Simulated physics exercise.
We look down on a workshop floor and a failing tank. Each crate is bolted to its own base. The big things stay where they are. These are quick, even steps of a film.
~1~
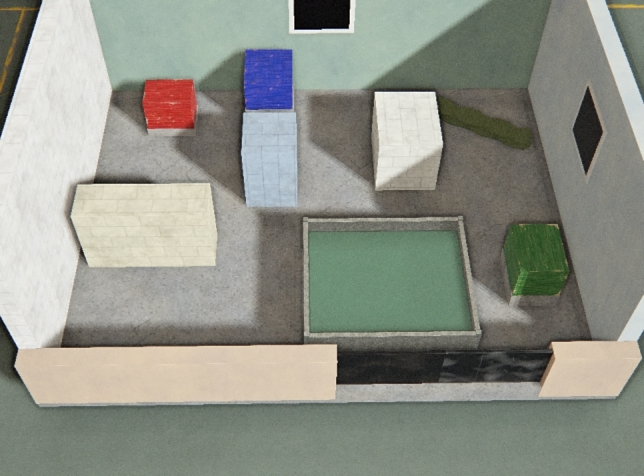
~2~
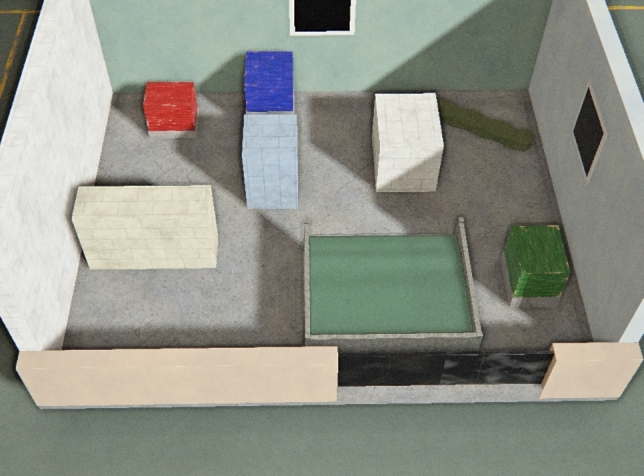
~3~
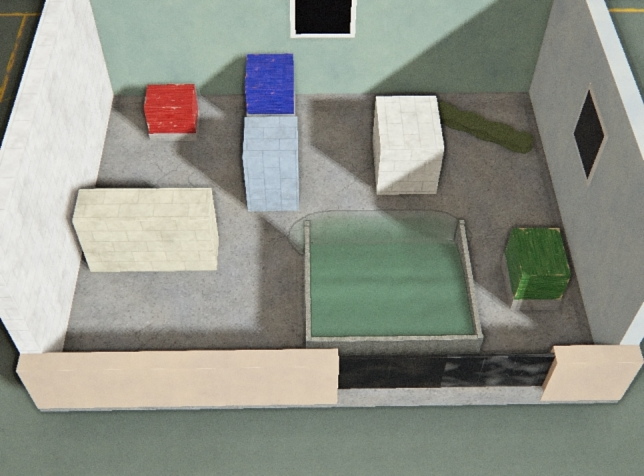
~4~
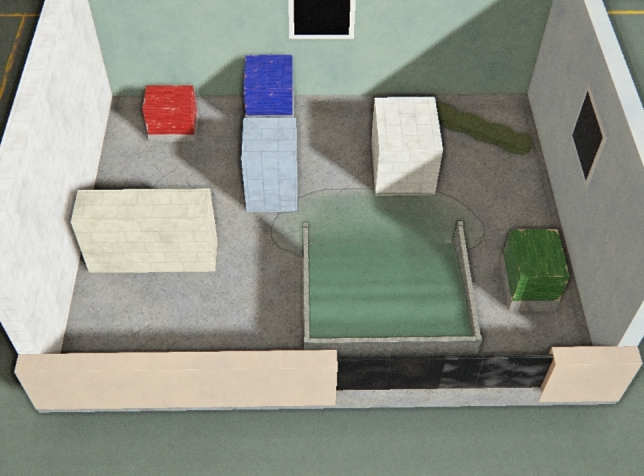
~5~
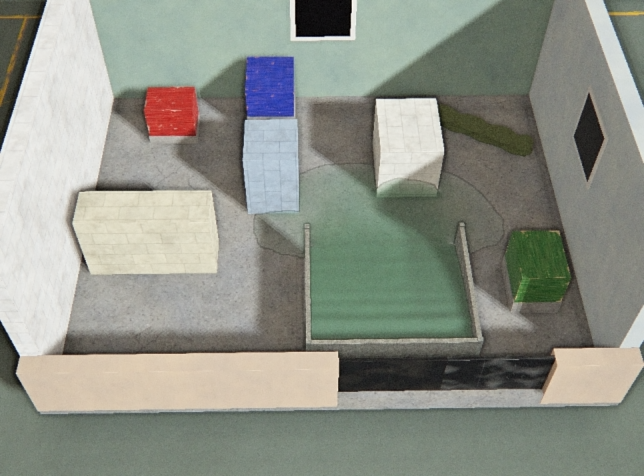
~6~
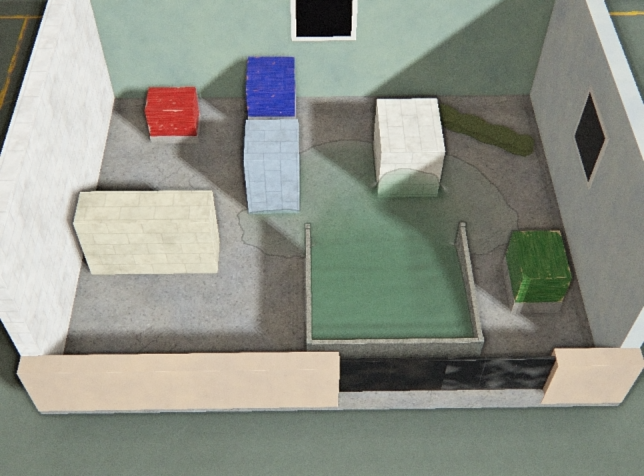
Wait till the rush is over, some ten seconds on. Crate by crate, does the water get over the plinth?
One by one: The red crate escapes dry; the green crate escapes dry; the blue crate escapes dry.
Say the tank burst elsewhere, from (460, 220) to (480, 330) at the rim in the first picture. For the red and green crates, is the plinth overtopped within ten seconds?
In short: Red crate escapes it, green crate is wetted.
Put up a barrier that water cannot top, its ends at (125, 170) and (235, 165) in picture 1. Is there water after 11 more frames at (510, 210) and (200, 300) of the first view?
In turn: Wet, not flooded.
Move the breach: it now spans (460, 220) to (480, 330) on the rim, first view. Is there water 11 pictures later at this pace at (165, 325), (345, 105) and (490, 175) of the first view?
One after the other: Dry, free of water, covered.
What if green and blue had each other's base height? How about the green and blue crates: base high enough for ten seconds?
The green crate escapes it, the blue crate gets wet.
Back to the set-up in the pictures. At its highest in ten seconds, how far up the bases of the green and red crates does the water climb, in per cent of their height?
About 60 and 80 per cent.
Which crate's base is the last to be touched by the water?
The one in green.
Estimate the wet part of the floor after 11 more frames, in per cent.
About 45 per cent.
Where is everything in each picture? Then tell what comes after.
In the first frame, still water in the tank at (387, 277).
In the second frame, the front is at a hidden place, out from the gap on the tank's far side.
In the third frame, the front is at a hidden place, out from the gap on the tank's far side.
In the fourth frame, the front is at (285, 216), out from the gap on the tank's far side.
In the fifth frame, the front is at (299, 179), out from the gap on the tank's far side.
In the sixth frame, the front is at (315, 150), out from the gap on the tank's far side.
A moment on, water covers 30 % of the floor; the red crate not reached, the green crate not reached, the blue crate water round its plinth.
Next, water covers 45 % of the floor; the red crate water round its plinth, the green crate not reached, the blue crate water round its plinth.
Then, water covers 70 % of the floor; the red crate water round its plinth, the green crate water round its plinth, the blue crate water round its plinth.
Later, water covers 80 % of the floor; the red crate water round its plinth, the green crate water round its plinth, the blue crate water round its plinth.
In the end, water covers 95 % of the floor; the red crate stayed above the water, the green crate stayed above the water, the blue crate stayed above the water.
